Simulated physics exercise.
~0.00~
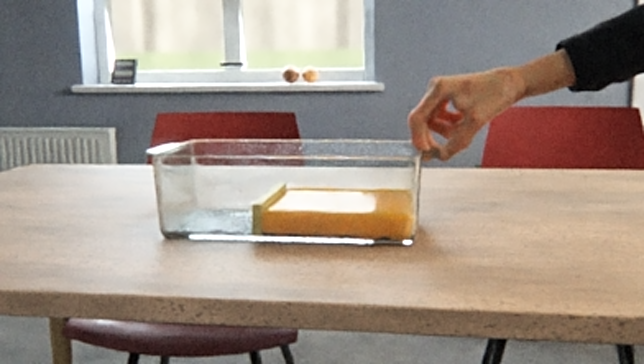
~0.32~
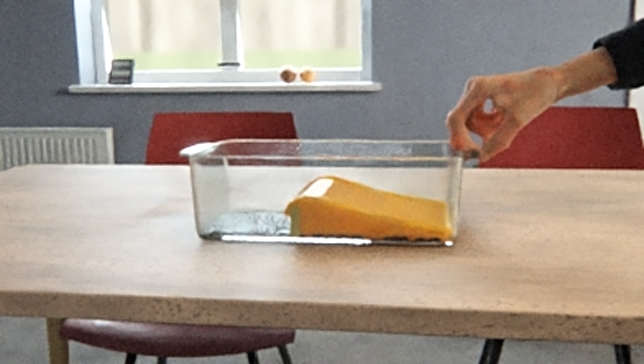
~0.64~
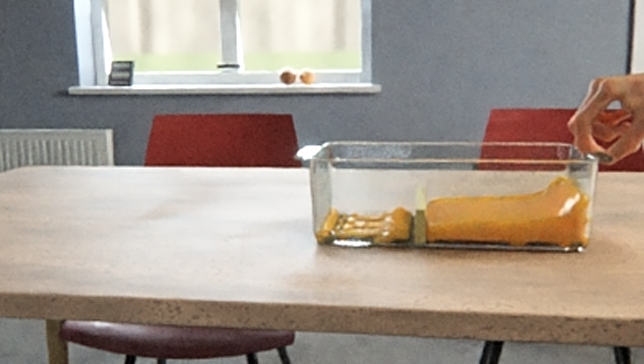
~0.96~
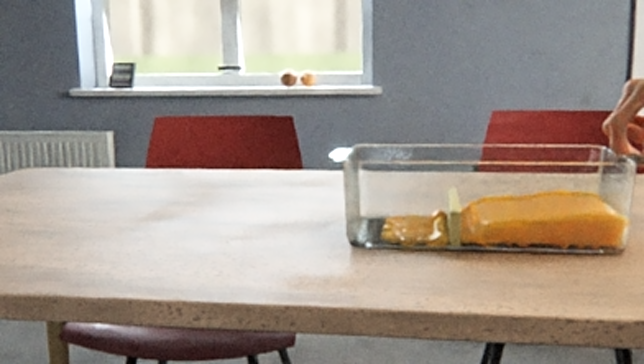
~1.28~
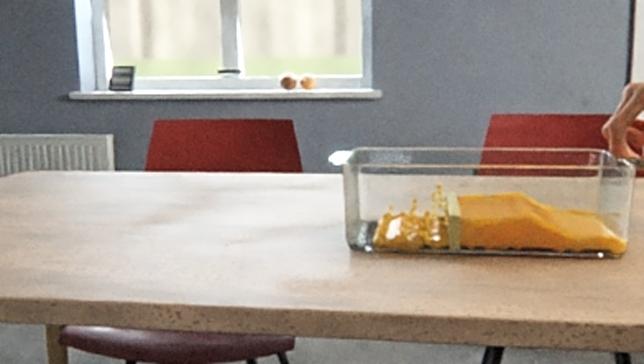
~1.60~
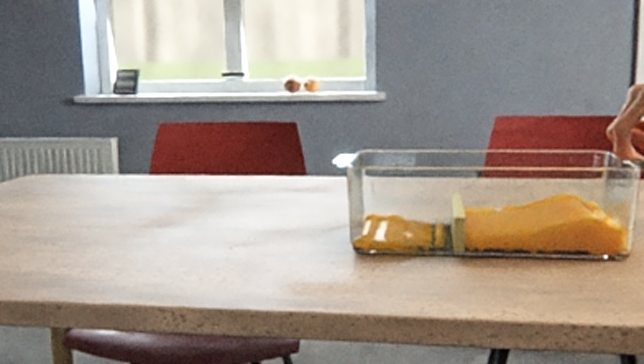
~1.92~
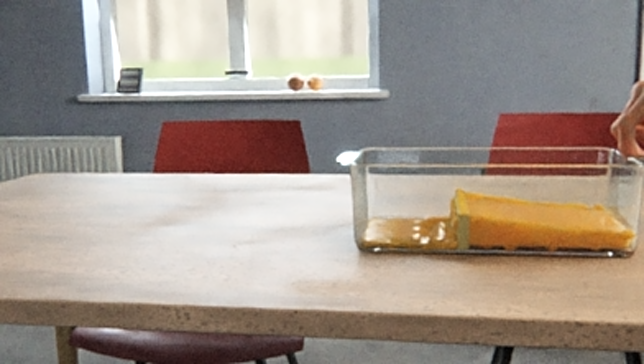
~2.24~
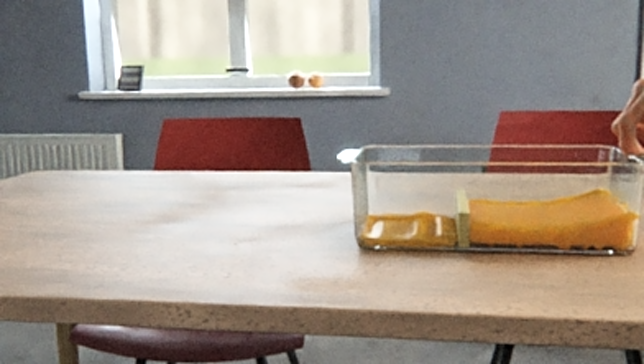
A hand pulls a clear oblong tub holding orange juice to the right along a pale wooden table, seen from the side by a slightly swaying camera. Behind the table are two red chairs, a grey wall, a white radiator and a bright window. The juice starts to the right of a low upright divider, then slopes up against it as the tub slides. Some spills over into the left part while the tub travels on and stops near the table's right side. The juice keeps sloshing, leaving a shallow layer left of the divider and most on the right.
